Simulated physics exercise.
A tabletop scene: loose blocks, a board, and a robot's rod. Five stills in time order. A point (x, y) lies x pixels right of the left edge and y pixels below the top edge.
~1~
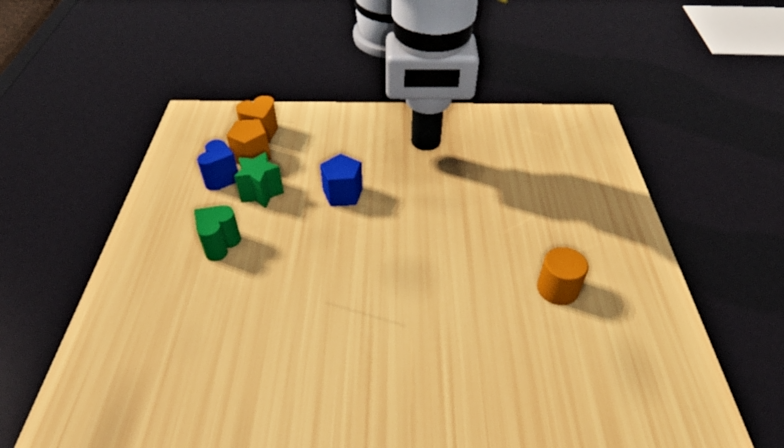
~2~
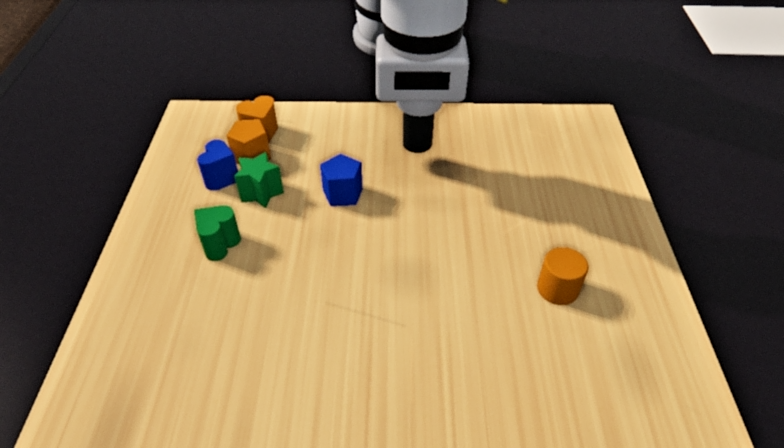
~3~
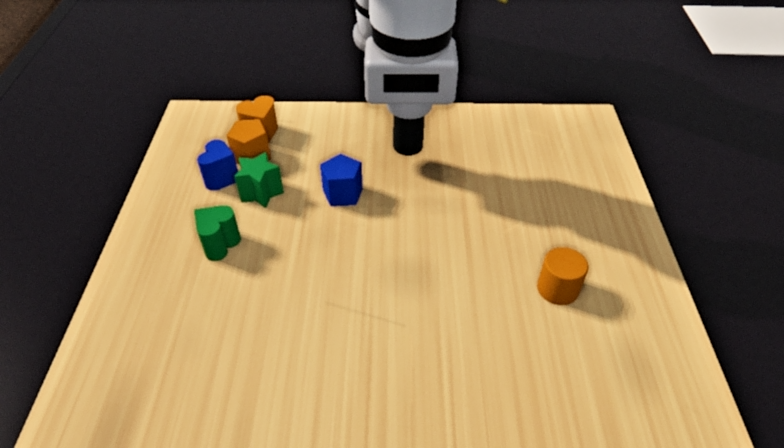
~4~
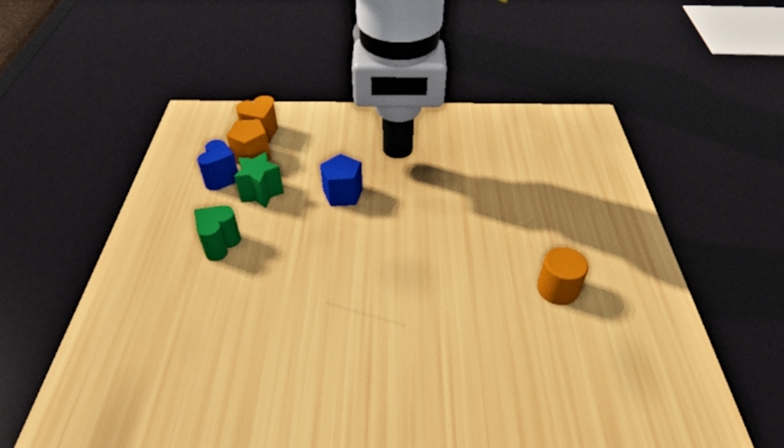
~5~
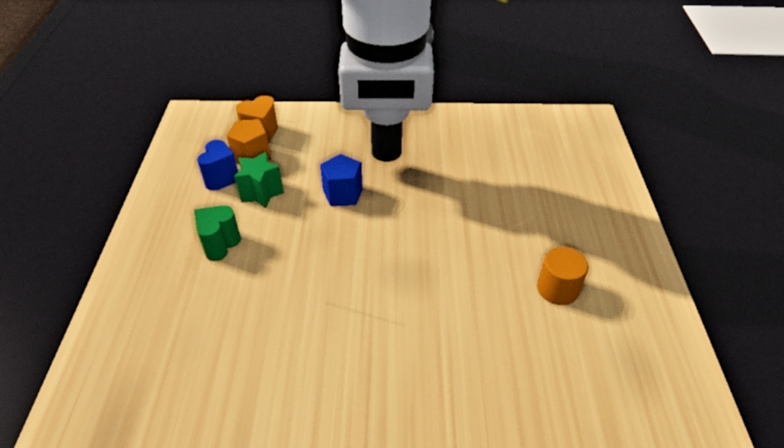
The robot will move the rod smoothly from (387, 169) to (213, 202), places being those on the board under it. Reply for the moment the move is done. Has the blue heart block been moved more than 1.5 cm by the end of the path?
No, it doesn't check out.
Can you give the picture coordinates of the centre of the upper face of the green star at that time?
Expect it around (173, 184).
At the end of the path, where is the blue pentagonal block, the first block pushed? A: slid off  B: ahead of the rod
Letter A.
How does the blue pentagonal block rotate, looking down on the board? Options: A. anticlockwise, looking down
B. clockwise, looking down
My pick is A.
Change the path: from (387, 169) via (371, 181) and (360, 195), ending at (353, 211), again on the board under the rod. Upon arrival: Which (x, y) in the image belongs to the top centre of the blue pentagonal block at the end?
Its top centre is at about (316, 181).
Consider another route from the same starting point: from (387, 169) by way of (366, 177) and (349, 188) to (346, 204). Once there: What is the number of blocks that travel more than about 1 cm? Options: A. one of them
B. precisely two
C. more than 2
(A)
On the path given first. One third of the way, rod (329, 163); blue pentagonal block (324, 176), turned 45° anticlockwise.
Two thirds of the way, rod (270, 173); green star (237, 171), turned 15° clockwise; blue pentagonal block (320, 178), turned 55° anticlockwise.
At the end, rod (208, 185); blue heart block in place; green star (173, 184), turned 10° clockwise; blue pentagonal block (320, 178), turned 55° anticlockwise.
